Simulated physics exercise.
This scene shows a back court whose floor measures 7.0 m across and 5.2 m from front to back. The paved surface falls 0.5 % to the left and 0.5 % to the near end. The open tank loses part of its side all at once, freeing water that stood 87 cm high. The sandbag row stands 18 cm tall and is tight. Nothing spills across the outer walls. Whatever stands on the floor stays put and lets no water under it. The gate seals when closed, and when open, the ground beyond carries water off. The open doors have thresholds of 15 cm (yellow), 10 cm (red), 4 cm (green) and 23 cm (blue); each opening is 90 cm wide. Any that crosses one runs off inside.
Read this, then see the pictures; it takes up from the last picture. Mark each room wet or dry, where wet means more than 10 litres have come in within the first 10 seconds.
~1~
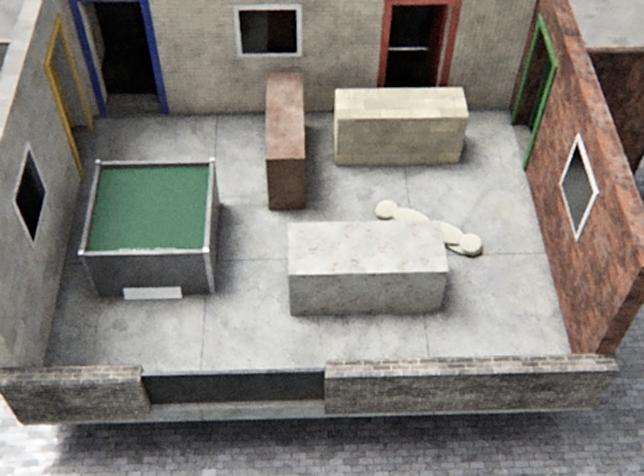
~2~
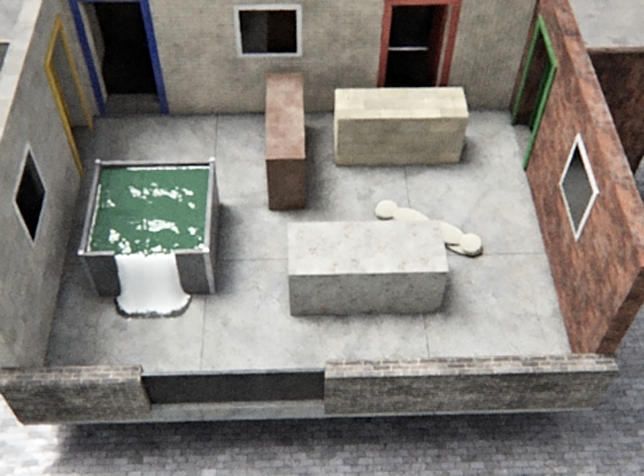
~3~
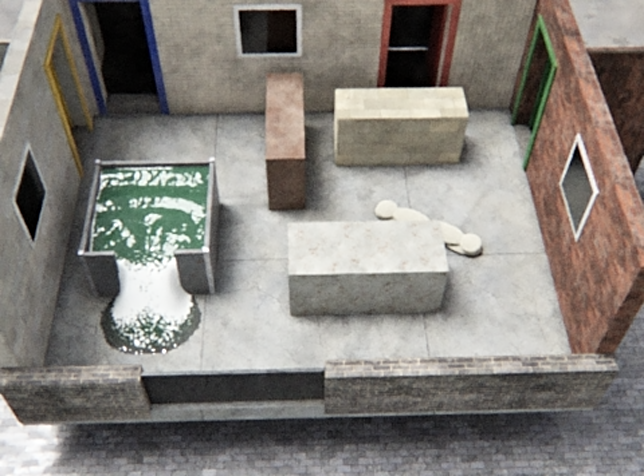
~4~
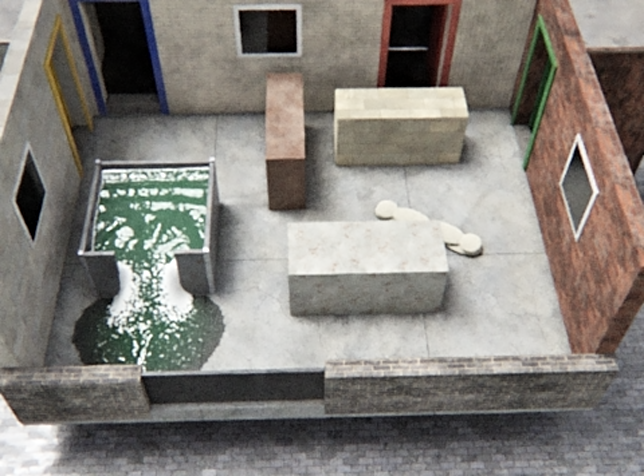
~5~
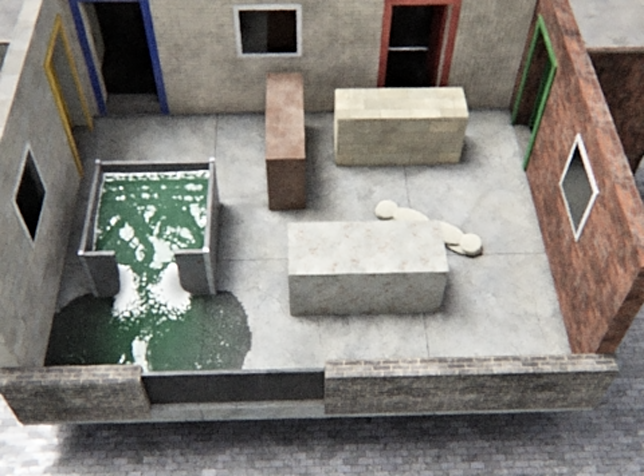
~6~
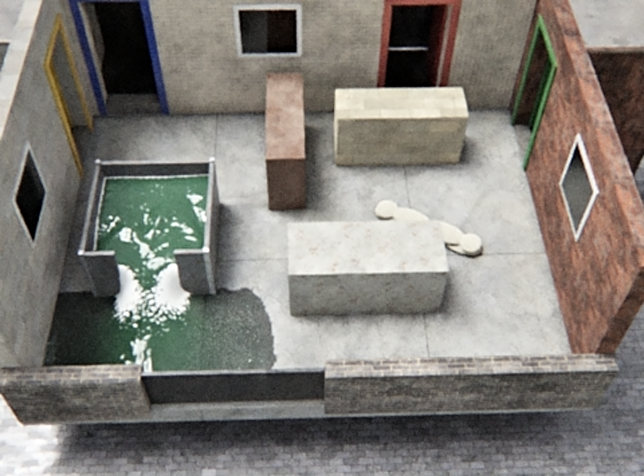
Yellow door - dry, red door - dry, green door - wet, blue door - dry.
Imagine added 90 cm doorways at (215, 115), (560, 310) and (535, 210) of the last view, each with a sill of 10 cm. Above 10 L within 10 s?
Note, doorways in listed order: Stays short, goes beyond, stays short.
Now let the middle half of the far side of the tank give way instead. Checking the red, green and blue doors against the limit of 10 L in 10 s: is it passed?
In that case, red door: Less than that, green door: More than that, blue door: More than that.
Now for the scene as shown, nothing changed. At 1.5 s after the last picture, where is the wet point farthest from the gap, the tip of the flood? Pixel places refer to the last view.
Somewhere near pixel (571, 381).
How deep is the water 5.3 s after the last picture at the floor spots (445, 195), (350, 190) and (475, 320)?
Roughly 2, 1, 7 cm.
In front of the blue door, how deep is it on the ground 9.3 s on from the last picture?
Some 8.5 centimetres of depth.
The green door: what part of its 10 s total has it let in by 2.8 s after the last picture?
Some 0 in a hundred.
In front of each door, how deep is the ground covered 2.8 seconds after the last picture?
Door by door in cm, yellow shows 8, red shows 0, green shows 0, blue shows 21.
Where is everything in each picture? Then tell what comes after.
In the first frame, still water, 87 cm deep, in the open tank at (151, 209).
In the second frame, the front is at (122, 307), 0.5 m from the gap at (151, 277); 0.2 m2 of floor is under water; 87 cm left at the back of the open tank.
In the third frame, water pours out at (152, 279) and has run 0.9 m, to (134, 348); typically 14 cm deep outside, 84 cm at the open tank's back.
In the fourth frame, the front is at a hidden place, 1.6 m from the gap at (152, 280); 2.1 m2 of floor is under water; 75 cm left at the back of the open tank.
In the fifth frame, the front is at a hidden place, 1.8 m from the gap at (152, 280); 3.4 m2 of floor is under water; 74 cm left at the back of the open tank.
In the sixth frame, the front is at a hidden place, 2.1 m from the gap at (152, 280); 4.1 m2 of floor is under water; 71 cm left at the back of the open tank.
Then, 0.7 s after the last picture water covers 20 % of the floor and is deepest (56 cm) near (39, 396); yellow door not reached, red door not reached, green door not reached, blue door not reached.
Then, 1.5 s after the last picture water covers 35 % of the floor and is deepest (38 cm) near (53, 396); yellow door not reached, red door not reached, green door not reached, blue door not reached.
Then, 2.8 s after the last picture water covers 50 % of the floor and is deepest (31 cm) near (53, 396); yellow door 8 cm at the sill, 0 L in, red door not reached, green door not reached, blue door 21 cm at the sill, 2 L in.
Then, 5.3 s after the last picture water covers 85 % of the floor and is deepest (17 cm) near (571, 381); yellow door 9 cm at the sill, 0 L in, red door 4 cm at the sill, 0 L in, green door 3 cm at the sill, 0 L in, blue door 14 cm at the sill, 3 L in.
Then, 9.3 s after the last picture water covers 95 % of the floor and is deepest (12 cm) near (337, 179); yellow door 8 cm at the sill, 0 L in, red door 9 cm at the sill, 1 L in, green door 10 cm at the sill, 39 L in, blue door 9 cm at the sill, 3 L in.
